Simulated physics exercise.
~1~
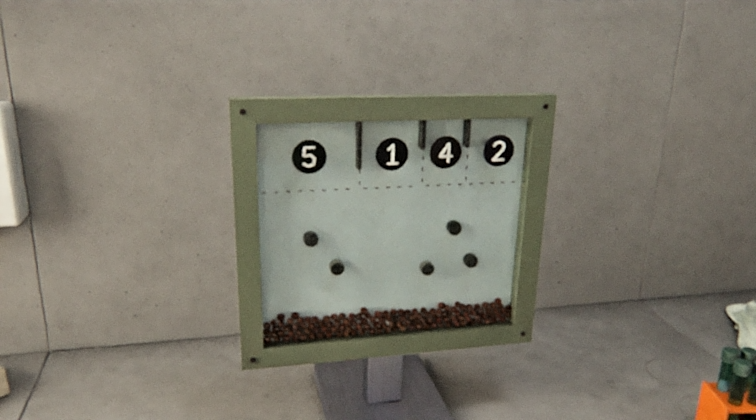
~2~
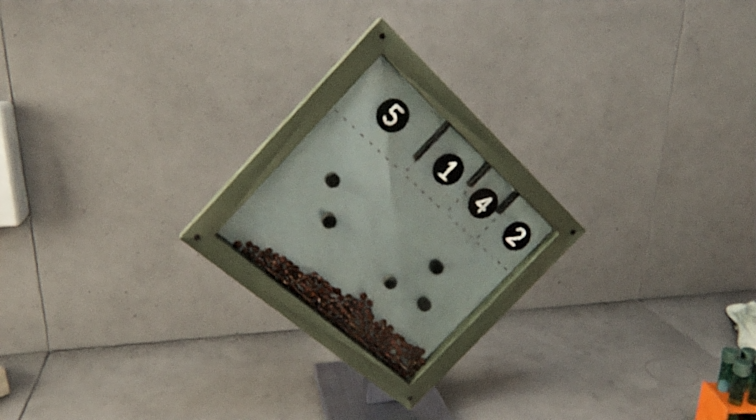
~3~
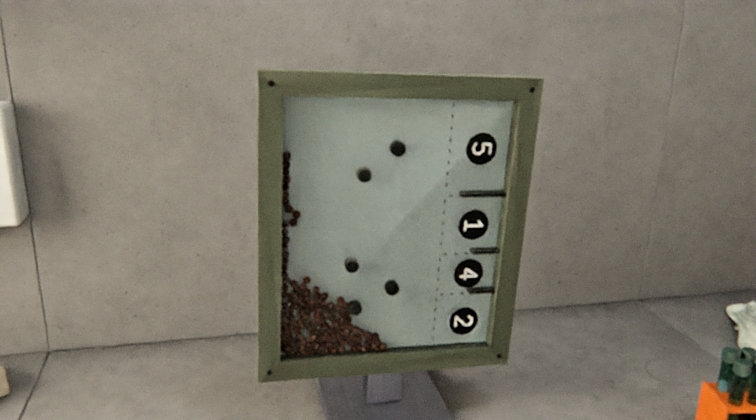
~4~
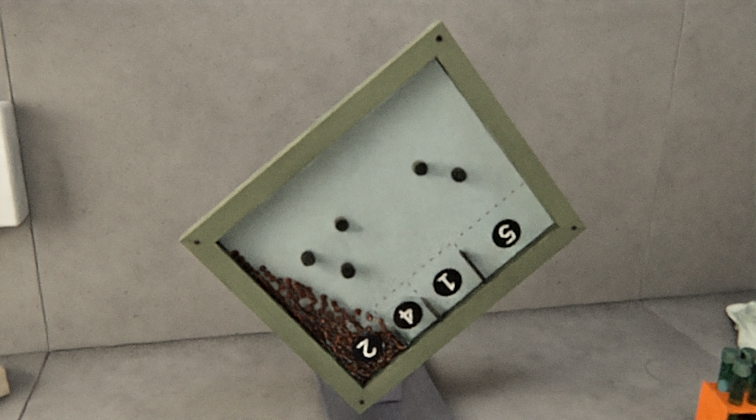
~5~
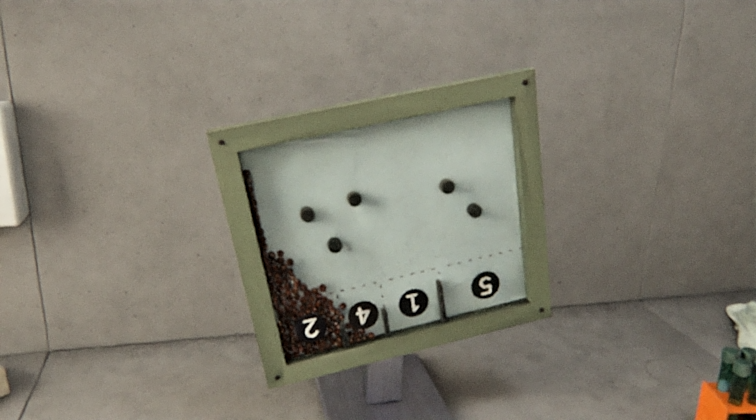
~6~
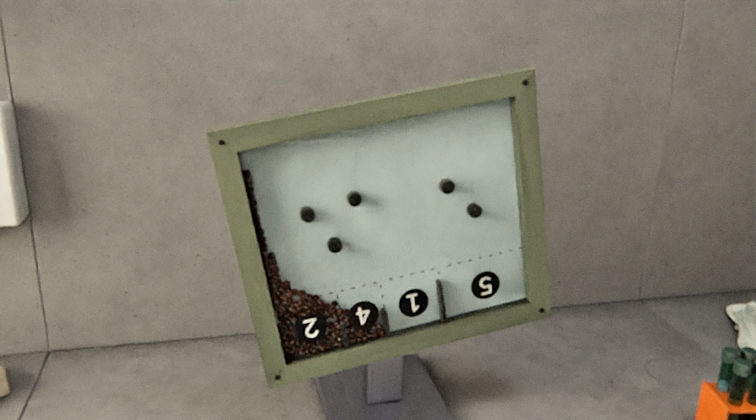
Against a grey concrete wall, a green-framed box of dark reddish-brown beads turned clockwise on its stand until it was nearly upside down, and the beads slid down the left side, settling mostly in the pocket marked two, with some in pocket four.
